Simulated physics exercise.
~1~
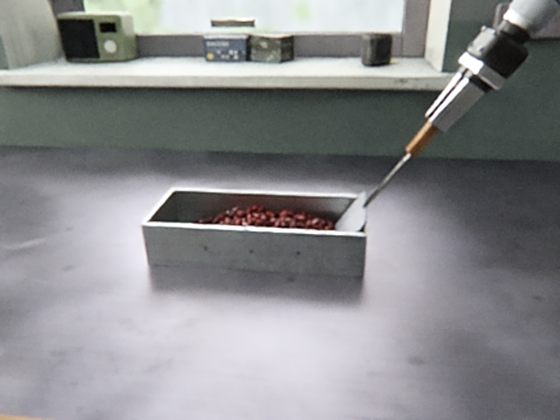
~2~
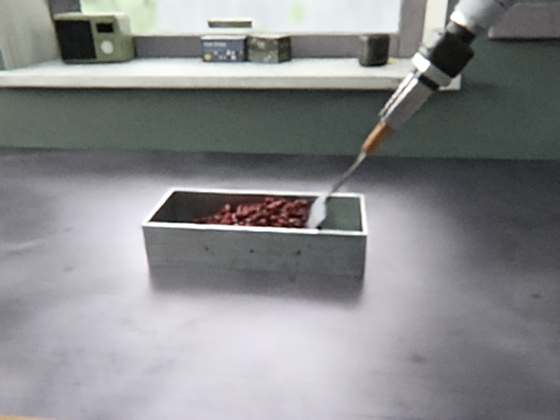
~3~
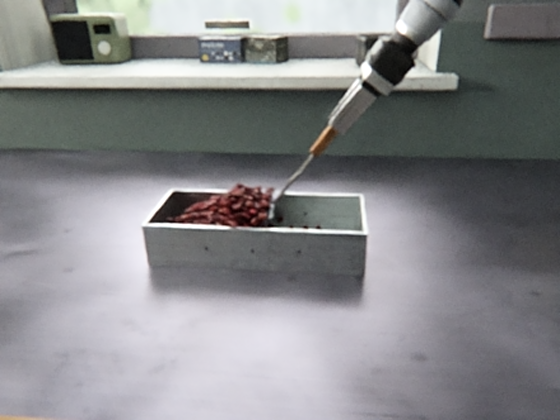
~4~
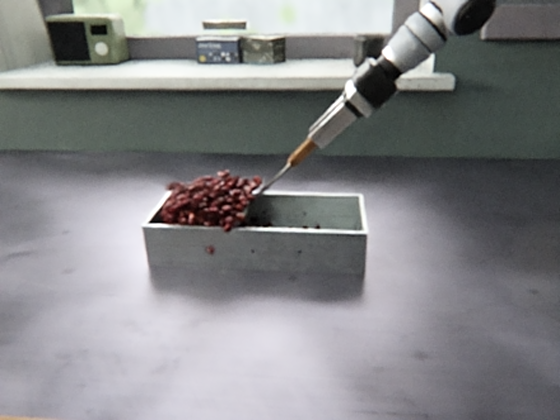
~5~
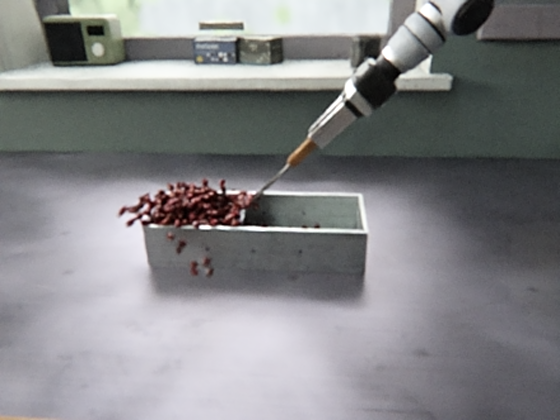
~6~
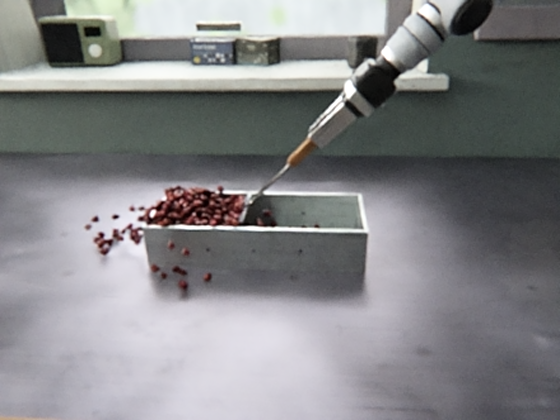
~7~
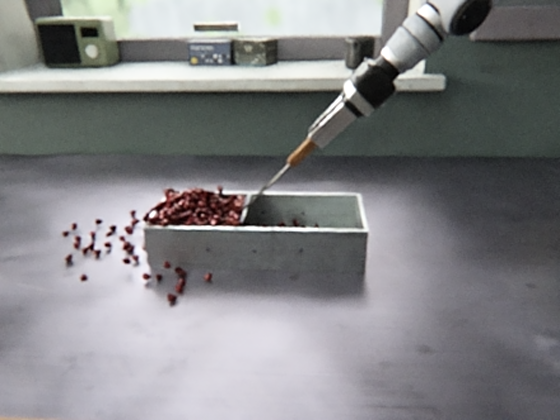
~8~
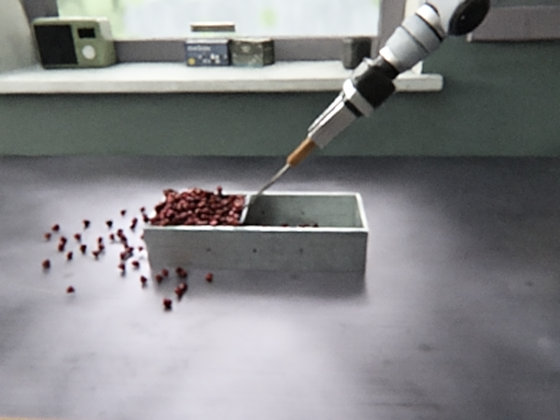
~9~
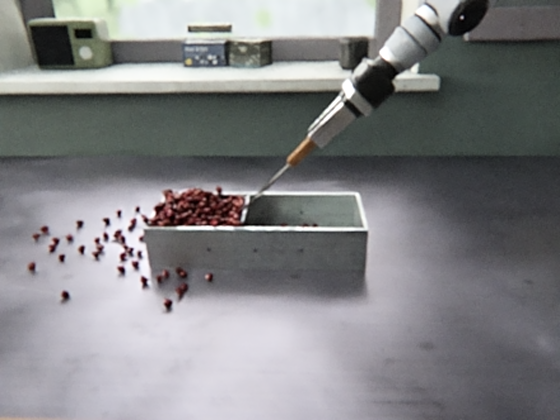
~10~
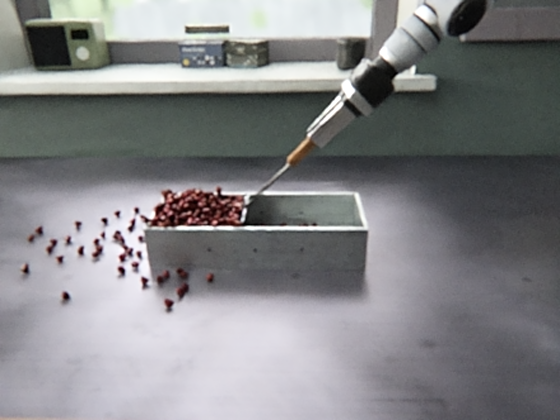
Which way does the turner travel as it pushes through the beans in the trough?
The turner moves to the left, starting near the right end of the trough and pushing the beans ahead of it.
